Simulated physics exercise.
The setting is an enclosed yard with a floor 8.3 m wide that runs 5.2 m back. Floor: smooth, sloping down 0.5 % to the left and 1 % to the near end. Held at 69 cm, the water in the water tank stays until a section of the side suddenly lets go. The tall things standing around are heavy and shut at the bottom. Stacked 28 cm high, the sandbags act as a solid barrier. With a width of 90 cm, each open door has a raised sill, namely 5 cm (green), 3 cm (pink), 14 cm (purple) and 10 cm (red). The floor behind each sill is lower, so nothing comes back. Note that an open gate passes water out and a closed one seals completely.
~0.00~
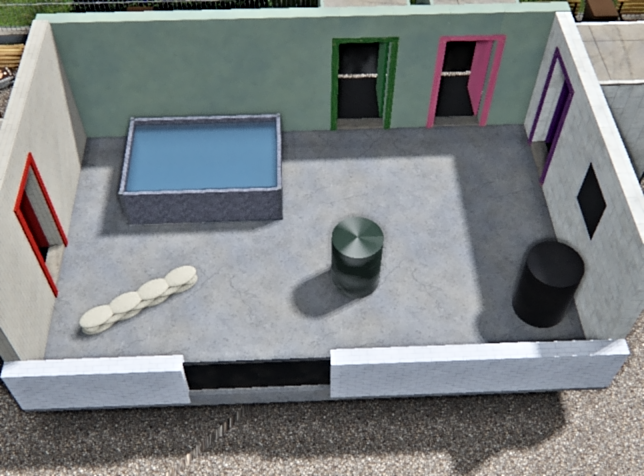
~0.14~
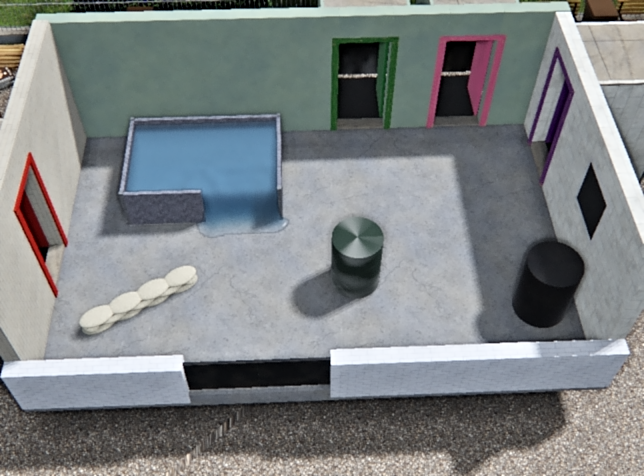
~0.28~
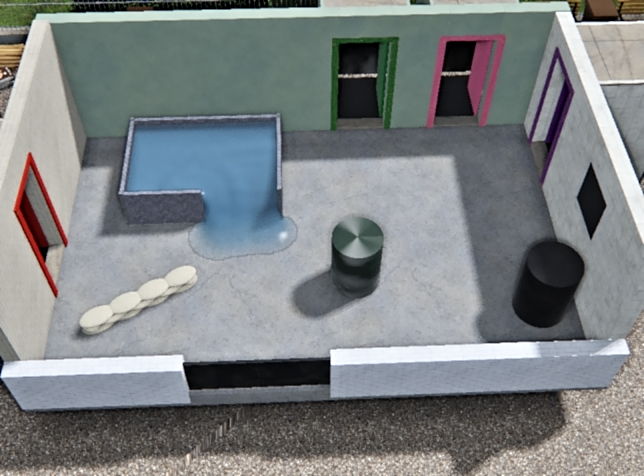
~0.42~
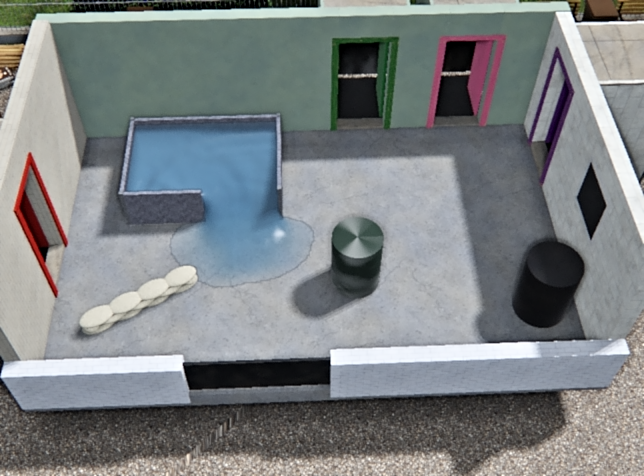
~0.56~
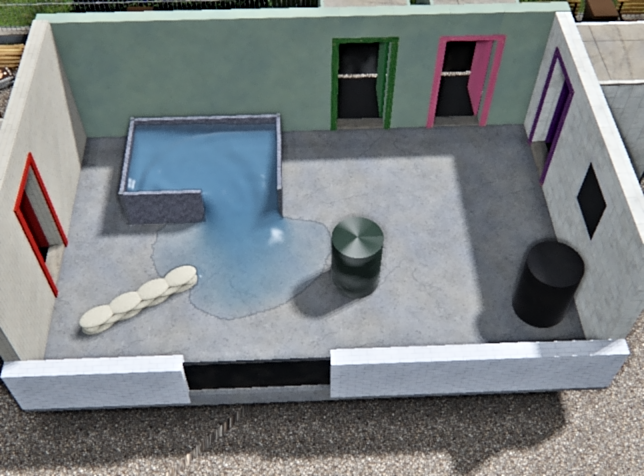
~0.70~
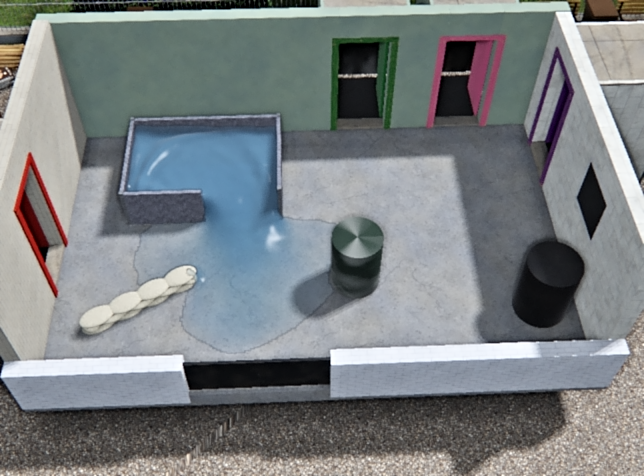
To begin with, a raised tank of still blue water stands near the back left of a walled yard. A section of its front wall opens at the right, and water pours out, spreading across the grey floor towards the near side until it touches the pale sandbags and green metal cylinder.
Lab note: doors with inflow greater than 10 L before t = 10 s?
The green door lets in less than the cap. The pink door lets in more than the cap. The purple door lets in less than the cap. The red door lets in less than the cap.
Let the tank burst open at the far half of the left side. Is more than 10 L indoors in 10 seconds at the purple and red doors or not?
Against that limit: Purple below, red above.
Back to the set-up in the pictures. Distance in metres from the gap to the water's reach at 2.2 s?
Around 5.0 metres.
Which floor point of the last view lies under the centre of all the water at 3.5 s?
Roughly (252, 270) in the last picture.
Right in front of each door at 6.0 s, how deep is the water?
You'd see green at 0 cm, pink at 4 cm, purple at 5 cm and red at 6 cm.
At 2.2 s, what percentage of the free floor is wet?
Some 40 per cent of the floor is wet.
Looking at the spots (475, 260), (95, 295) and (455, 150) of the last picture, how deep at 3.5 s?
Spot one 4 cm, spot two 7 cm, spot three 0 cm.
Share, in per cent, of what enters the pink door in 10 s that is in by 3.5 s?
About 0 per cent.
After 1.4 s water covers 25 % of the floor and is deepest (38 cm) near (221, 379); green door not reached, pink door not reached, purple door not reached, red door not reached.
After 2.2 s water covers 40 % of the floor and is deepest (40 cm) near (317, 375); green door not reached, pink door not reached, purple door not reached, red door 5 cm at the sill, 0 L in.
After 3.5 s water covers 55 % of the floor and is deepest (31 cm) near (39, 386); green door not reached, pink door not reached, purple door not reached, red door 8 cm at the sill, 0 L in.
After 6.0 s water covers 80 % of the floor and is deepest (23 cm) near (87, 143); green door not reached, pink door 4 cm at the sill, 0 L in, purple door 5 cm at the sill, 0 L in, red door 6 cm at the sill, 0 L in.
After 10.0 s water covers 95 % of the floor and is deepest (13 cm) near (66, 250); green door 6 cm at the sill, 2 L in, pink door 8 cm at the sill, 49 L in, purple door 8 cm at the sill, 0 L in, red door 8 cm at the sill, 0 L in.
